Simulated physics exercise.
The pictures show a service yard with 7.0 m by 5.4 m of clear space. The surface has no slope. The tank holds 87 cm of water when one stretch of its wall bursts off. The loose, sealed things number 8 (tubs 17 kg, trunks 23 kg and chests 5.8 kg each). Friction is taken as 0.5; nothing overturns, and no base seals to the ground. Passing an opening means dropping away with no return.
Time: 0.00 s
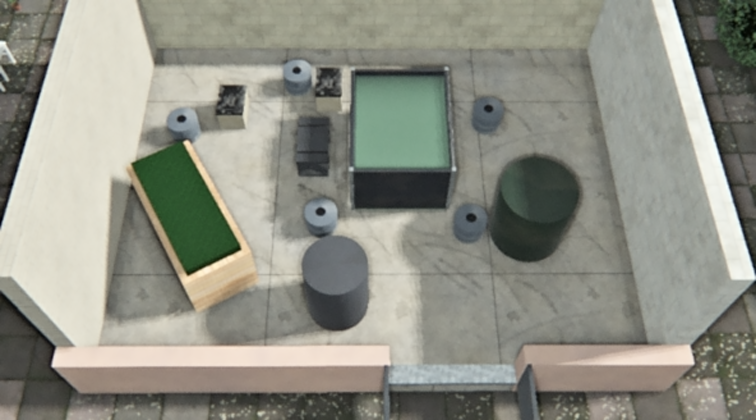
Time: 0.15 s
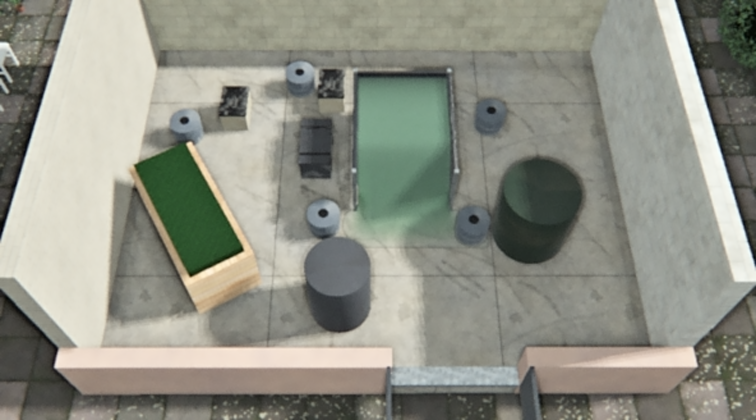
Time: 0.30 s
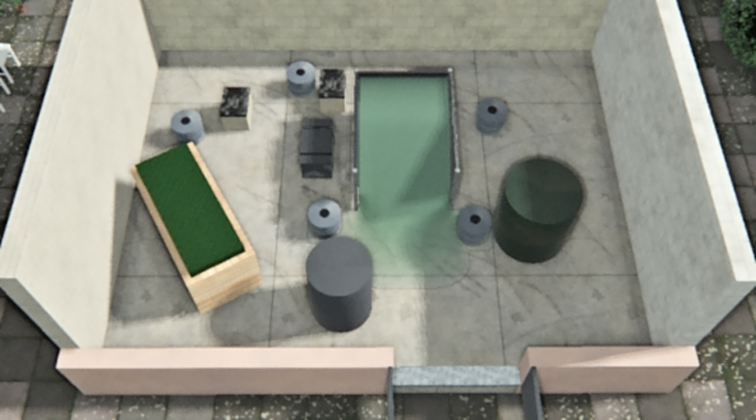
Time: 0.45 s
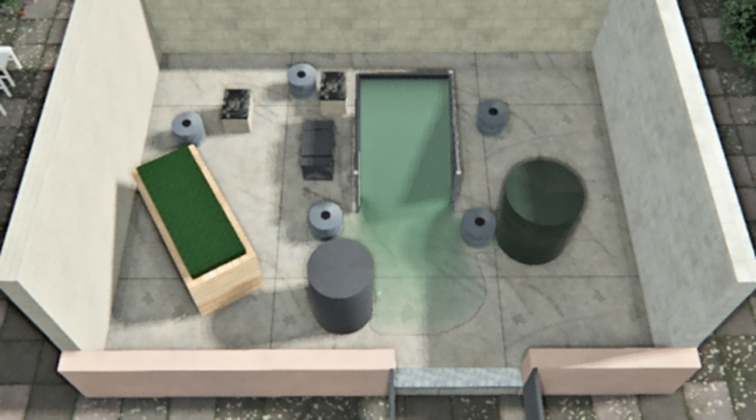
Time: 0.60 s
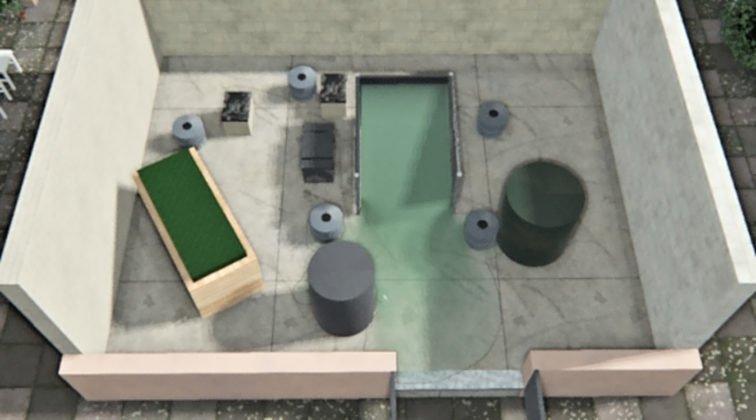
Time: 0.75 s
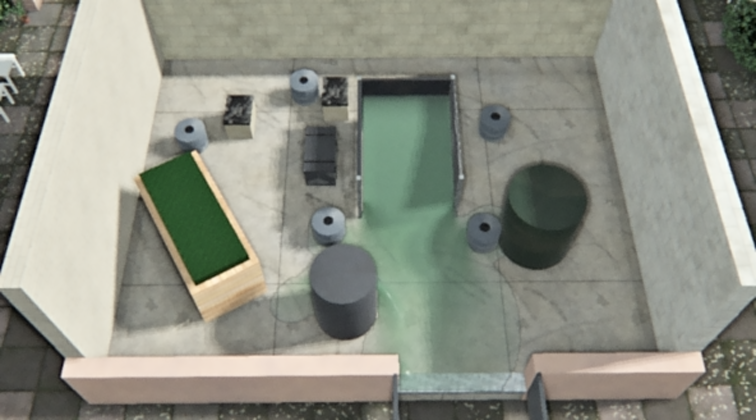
Green water poured out of the near end of a rectangular tank and spread across the paved yard toward the gap in the low front wall, while the drums and boxes around it barely moved.
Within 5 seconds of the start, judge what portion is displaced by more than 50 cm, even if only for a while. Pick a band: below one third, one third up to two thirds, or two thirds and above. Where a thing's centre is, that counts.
The share is below one third.
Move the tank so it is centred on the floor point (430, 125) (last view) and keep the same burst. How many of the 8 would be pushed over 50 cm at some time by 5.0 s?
Result: 2 of them.
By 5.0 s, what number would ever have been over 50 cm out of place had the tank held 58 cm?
With that change, 0 of them.
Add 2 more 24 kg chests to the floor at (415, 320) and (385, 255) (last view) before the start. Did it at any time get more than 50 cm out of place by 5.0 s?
Above, above.
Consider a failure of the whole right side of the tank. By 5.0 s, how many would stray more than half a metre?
That gives 4 of them.
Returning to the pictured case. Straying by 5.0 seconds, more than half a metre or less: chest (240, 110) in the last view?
Result: Above the line.
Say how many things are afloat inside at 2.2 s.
Then: 0.
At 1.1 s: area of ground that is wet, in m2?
About 10.0 m2.
After 1.1 s 0 of 8 are over 50 cm from their spots; 0 afloat.
After 2.2 s 0 of 8 are over 50 cm from their spots; 0 afloat.
After 3.5 s 0 of 8 are over 50 cm from their spots; 0 afloat.
After 5.0 s 1 of 8 are over 50 cm from their spots, and 1 have been at some point; 0 afloat.
